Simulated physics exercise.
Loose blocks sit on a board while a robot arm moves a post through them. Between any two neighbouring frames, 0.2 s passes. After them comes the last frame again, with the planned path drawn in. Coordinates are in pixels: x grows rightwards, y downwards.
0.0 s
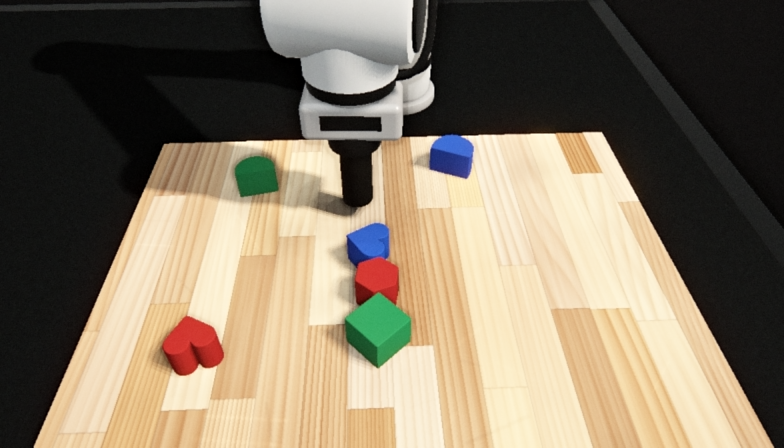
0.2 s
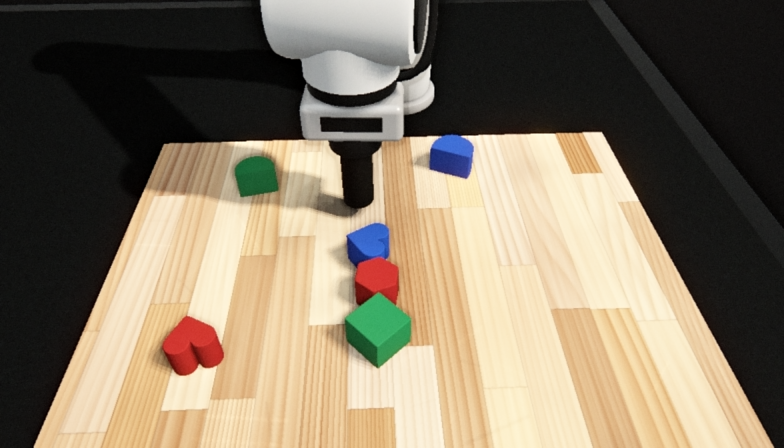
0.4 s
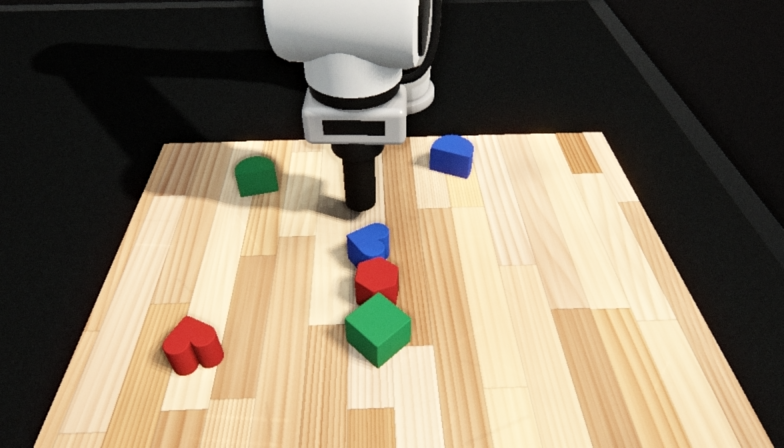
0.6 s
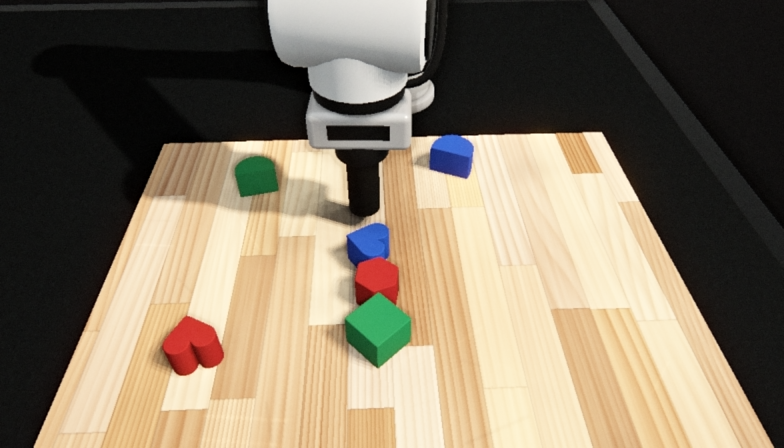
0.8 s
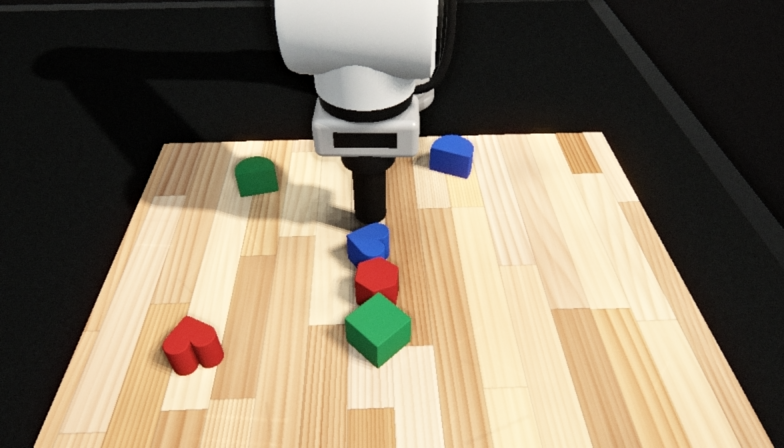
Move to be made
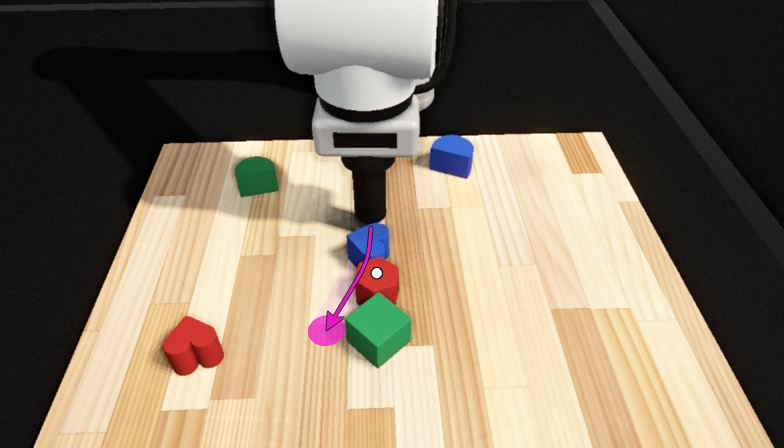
A white robot arm with a black post reaches over the far edge of a pale wooden board against a dark background, seen from above at the near side. Below the post, a blue heart, a red six-sided block and a green block form a line, with a red heart at left and green and blue blocks farther back. The post barely moves at first, then shifts slightly toward the viewer and right, nearing the blue heart, while blocks and camera stay still.
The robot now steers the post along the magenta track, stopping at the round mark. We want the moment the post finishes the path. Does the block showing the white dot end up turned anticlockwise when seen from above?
Final answer: Yes.
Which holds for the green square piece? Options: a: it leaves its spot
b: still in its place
Choice a: It leaves its spot.
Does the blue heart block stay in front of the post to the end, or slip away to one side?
It sits in front of the post.
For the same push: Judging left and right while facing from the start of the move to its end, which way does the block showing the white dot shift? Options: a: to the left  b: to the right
I choose a.
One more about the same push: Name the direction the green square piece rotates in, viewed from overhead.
My answer: Clockwise.
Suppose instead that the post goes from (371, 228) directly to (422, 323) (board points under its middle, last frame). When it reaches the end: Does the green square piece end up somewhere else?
Going by the path, yes.
The line goes from (371, 228) over (366, 259) and (349, 293) to (327, 330); the dot is on the red six-sided block.
On the path given first. One third of the way, post (366, 246); blue heart block (354, 262), turned 35° clockwise; red six-sided block (378, 287), turned 15° anticlockwise; green square piece (381, 329), turned 15° clockwise.
Two thirds of the way, post (347, 280); blue heart block (328, 298), turned 50° clockwise; red six-sided block (383, 297), turned 35° anticlockwise; green square piece (386, 336), turned 30° clockwise.
At the end, post (325, 317); blue heart block (299, 336), turned 65° clockwise; red six-sided block (383, 297), turned 35° anticlockwise; green square piece (386, 336), turned 30° clockwise.
